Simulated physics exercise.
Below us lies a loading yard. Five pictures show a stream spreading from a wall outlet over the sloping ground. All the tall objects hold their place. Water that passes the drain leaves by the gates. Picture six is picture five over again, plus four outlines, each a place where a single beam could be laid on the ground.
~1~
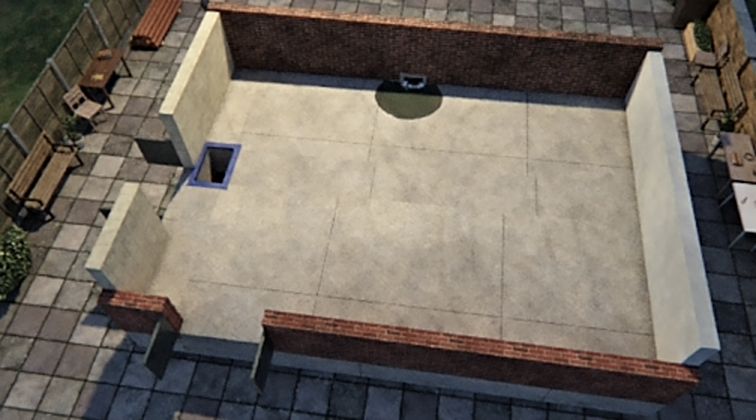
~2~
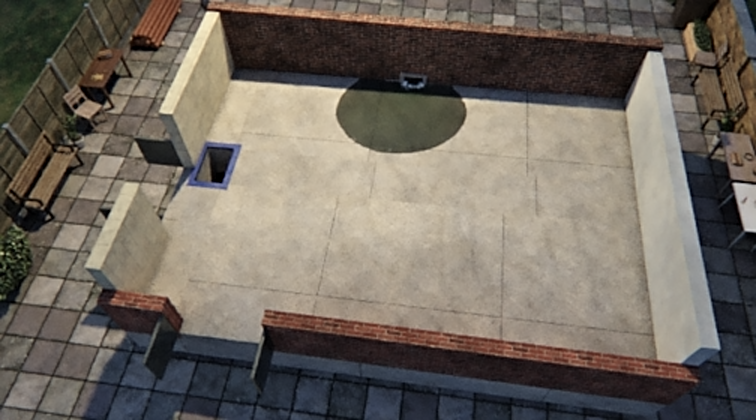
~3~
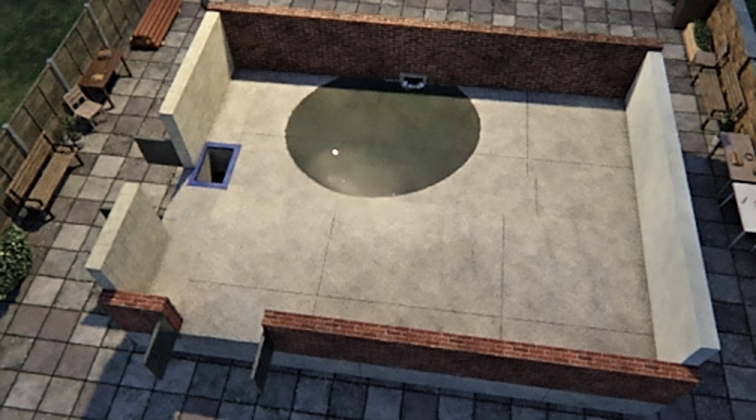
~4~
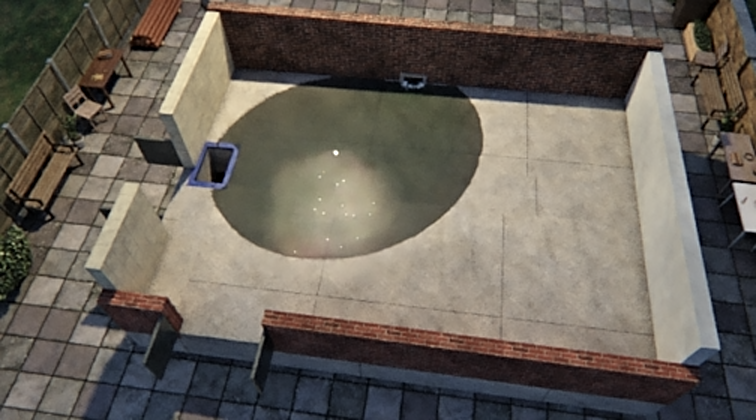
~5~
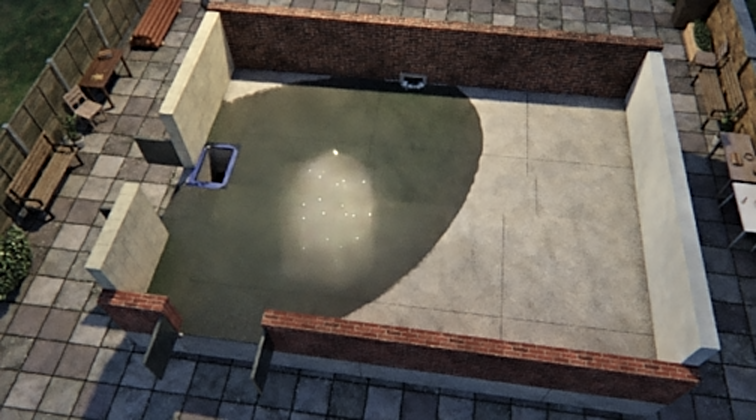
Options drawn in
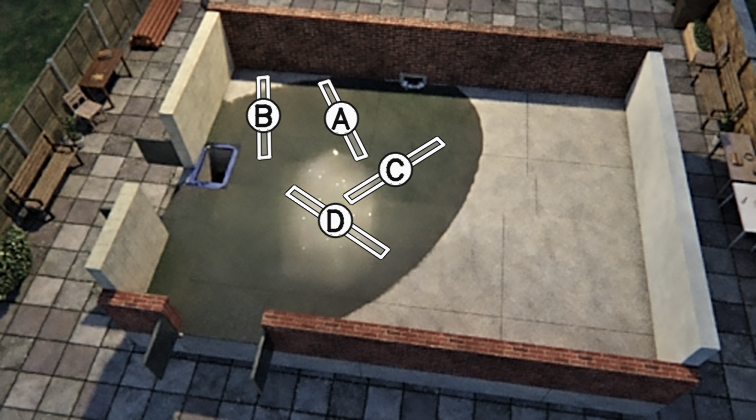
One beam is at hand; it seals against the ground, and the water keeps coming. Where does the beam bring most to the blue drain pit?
The best place is D.
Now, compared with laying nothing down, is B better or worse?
It is worse.
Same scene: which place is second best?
The answer is C.
In white, A from (324, 82) to (361, 157); B from (263, 77) to (264, 157); C from (348, 199) to (440, 141); D from (290, 190) to (384, 253).
If A is chosen, about 10 % of the stream goes into the blue drain pit, about 90 % out by the gates.
If B is chosen, about 7 % of the stream goes into the blue drain pit, about 93 % out by the gates.
If C is chosen, about 33 % of the stream goes into the blue drain pit, about 67 % out by the gates.
If D is chosen, about 61 % of the stream goes into the blue drain pit, about 39 % out by the gates.
